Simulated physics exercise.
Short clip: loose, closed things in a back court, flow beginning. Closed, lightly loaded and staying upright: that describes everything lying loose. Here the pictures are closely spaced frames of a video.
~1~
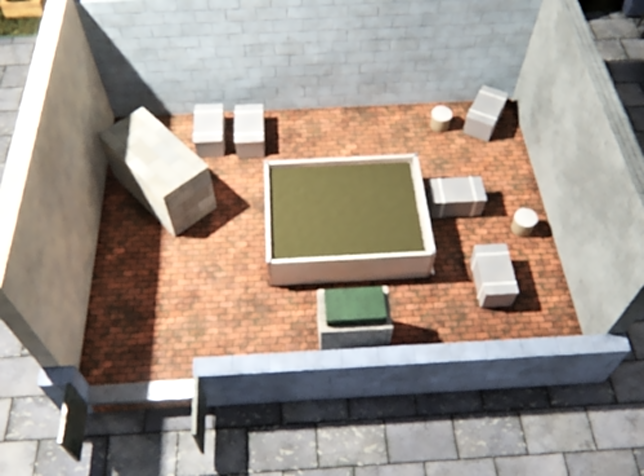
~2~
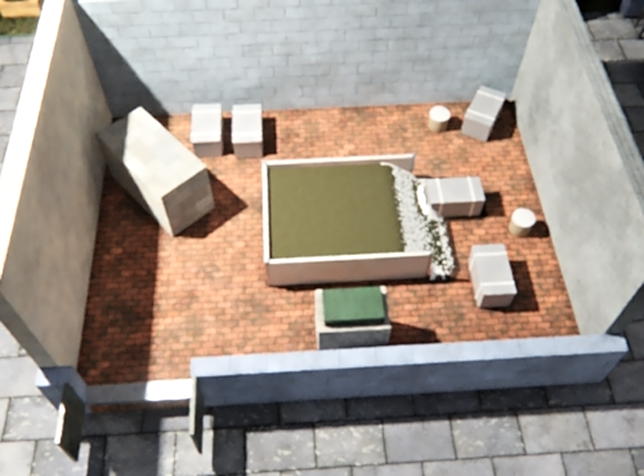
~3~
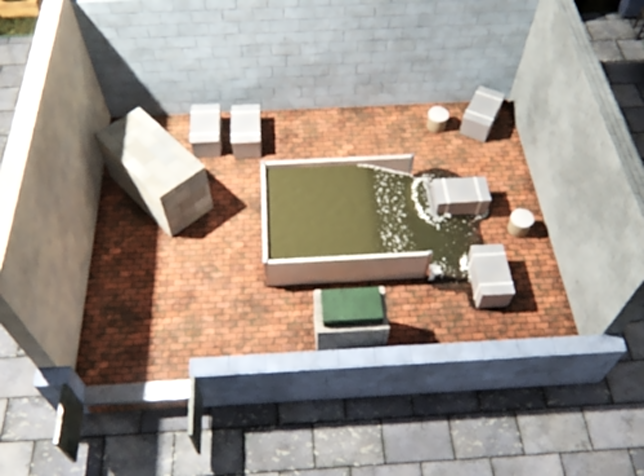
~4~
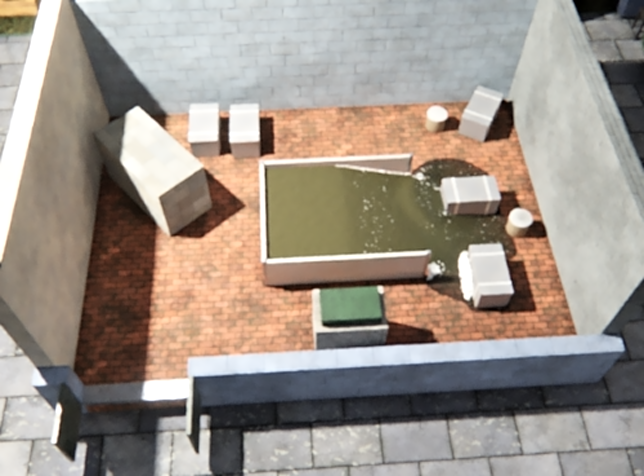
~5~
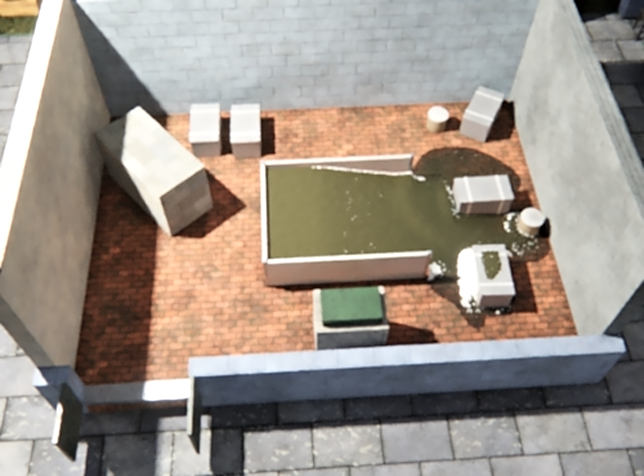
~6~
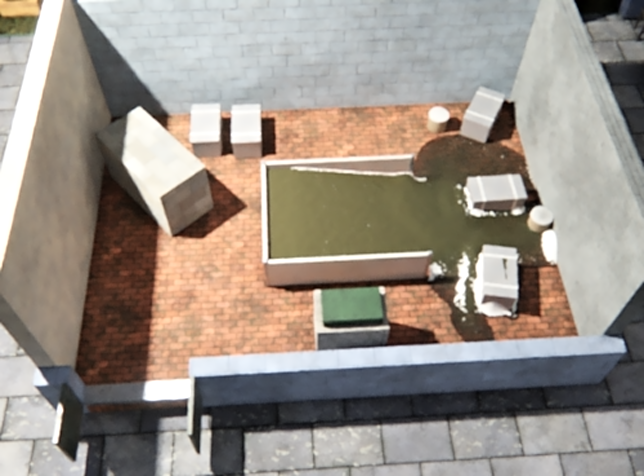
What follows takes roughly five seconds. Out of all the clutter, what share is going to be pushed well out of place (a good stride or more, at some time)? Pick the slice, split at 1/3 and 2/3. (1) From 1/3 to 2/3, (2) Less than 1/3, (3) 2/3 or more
2/3 or more (3).
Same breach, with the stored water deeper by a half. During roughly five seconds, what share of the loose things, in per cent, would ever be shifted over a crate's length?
100 per cent or so.
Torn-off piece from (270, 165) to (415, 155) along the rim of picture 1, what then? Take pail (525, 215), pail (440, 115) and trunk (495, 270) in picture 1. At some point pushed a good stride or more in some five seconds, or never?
Each in turn, ends up that far off, ends up that far off, never travels that far.
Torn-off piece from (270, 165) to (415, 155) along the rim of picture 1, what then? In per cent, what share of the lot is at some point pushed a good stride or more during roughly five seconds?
About 70 %.
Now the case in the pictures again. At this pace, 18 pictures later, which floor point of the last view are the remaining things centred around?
It lands somewhere near (364, 156).
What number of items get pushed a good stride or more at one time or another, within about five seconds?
It comes to 5.
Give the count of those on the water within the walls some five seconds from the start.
3 in all.
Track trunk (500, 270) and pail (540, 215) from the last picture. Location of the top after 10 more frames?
The first top is near (557, 312) and the second near (527, 160).
A moment on, 1 of 7 are well off their spots; 1 afloat.
Next, 3 of 7 are well off their spots; 3 afloat.
Later, 5 of 7 are well off their spots; 4 afloat.
In the end, 5 of 7 are well off their spots, and 5 have been at some point; 3 afloat.
